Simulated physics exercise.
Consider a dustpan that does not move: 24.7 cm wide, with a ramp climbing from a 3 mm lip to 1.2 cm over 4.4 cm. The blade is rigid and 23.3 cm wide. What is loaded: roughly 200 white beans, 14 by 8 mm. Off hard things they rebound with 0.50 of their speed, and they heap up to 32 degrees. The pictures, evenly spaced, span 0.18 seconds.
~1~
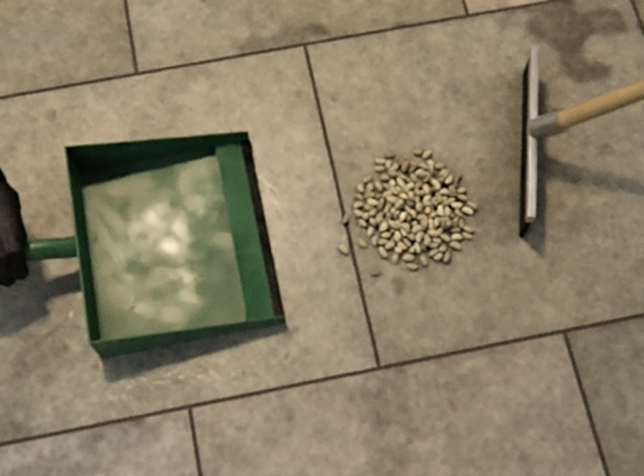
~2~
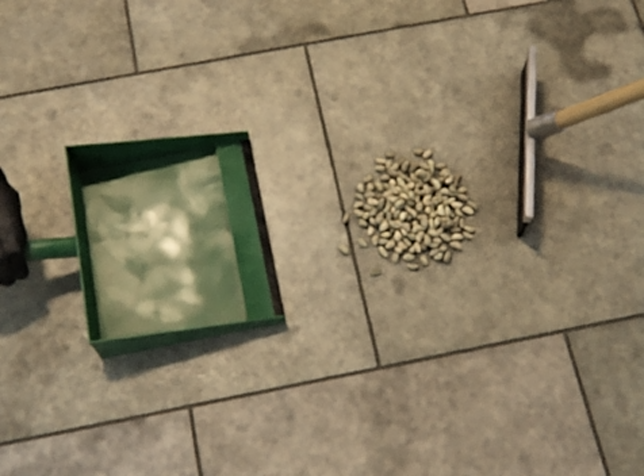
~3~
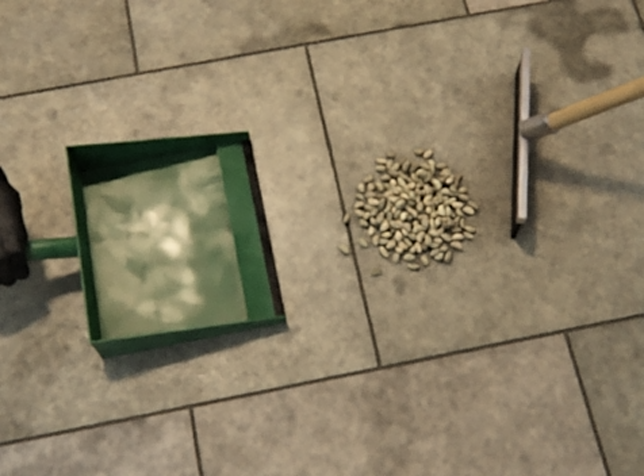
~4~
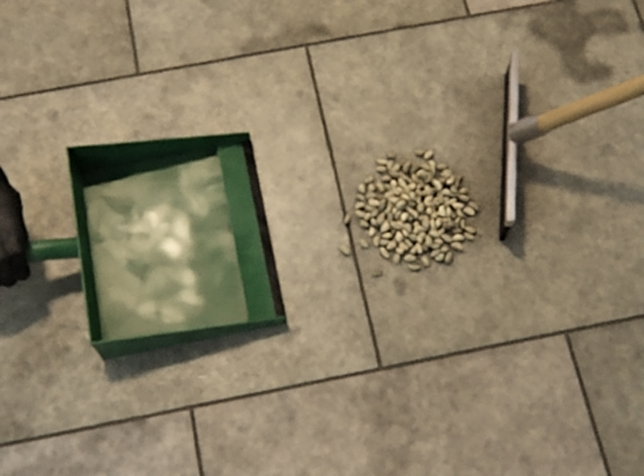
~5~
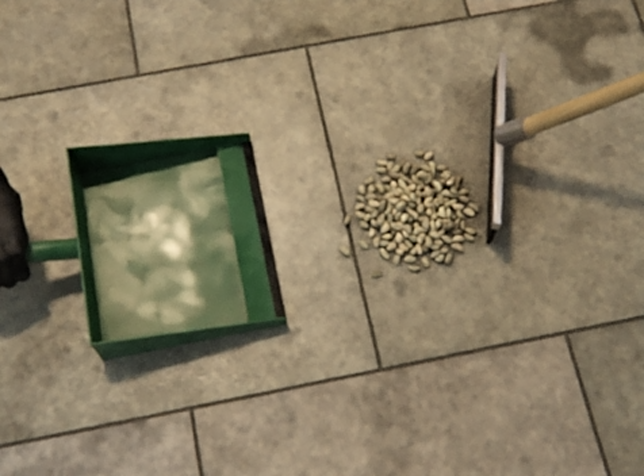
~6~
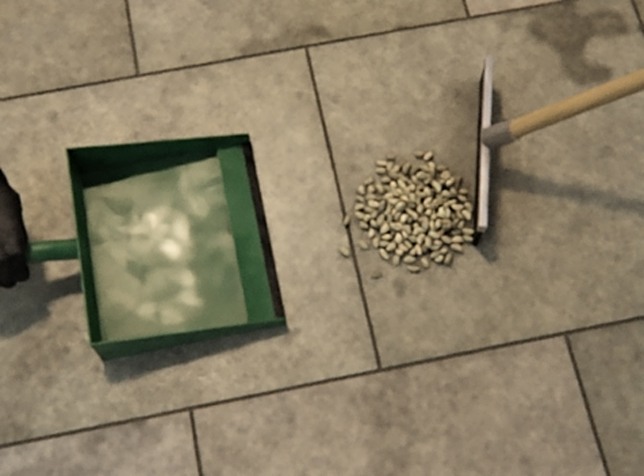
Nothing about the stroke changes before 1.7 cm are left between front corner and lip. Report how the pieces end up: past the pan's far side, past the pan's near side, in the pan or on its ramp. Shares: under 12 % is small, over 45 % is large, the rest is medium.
Far side: A small share; near side: A small share; pan: A medium share.
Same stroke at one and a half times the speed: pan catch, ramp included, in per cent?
I'd put it at roughly 25 per cent.
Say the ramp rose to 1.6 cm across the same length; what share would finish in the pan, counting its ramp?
Something like 20 per cent, ramp included.
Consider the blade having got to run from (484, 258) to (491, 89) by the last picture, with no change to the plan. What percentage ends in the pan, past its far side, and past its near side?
Per cent by place - pan 0, far side 0, near side 5.
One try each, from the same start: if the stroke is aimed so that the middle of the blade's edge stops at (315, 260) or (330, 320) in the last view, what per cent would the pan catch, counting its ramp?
Close to 5 and 0 in a hundred, in that order.
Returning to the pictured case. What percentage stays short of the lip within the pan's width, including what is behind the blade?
Roughly 70 in a hundred.
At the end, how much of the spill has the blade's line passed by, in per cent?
15 %.
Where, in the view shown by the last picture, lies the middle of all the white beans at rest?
(275, 214) or so.
Then, 0.25 s after the last picture, middle of the blade 17 cm from the lip; 0 % over the lip, far side 0 %, near side 0 %.
Then, 0.42 s after the last picture, middle of the blade 9 cm from the lip; 0 % over the lip, far side 0 %, near side 0 %.
Then, 0.71 s after the last picture, middle of the blade 5 cm from the lip; 20 % over the lip, far side 5 %, near side 0 %.
In the end, far side 5 %, near side 0 %, pan 20 %, in front of the lip or behind the blade 70 %.
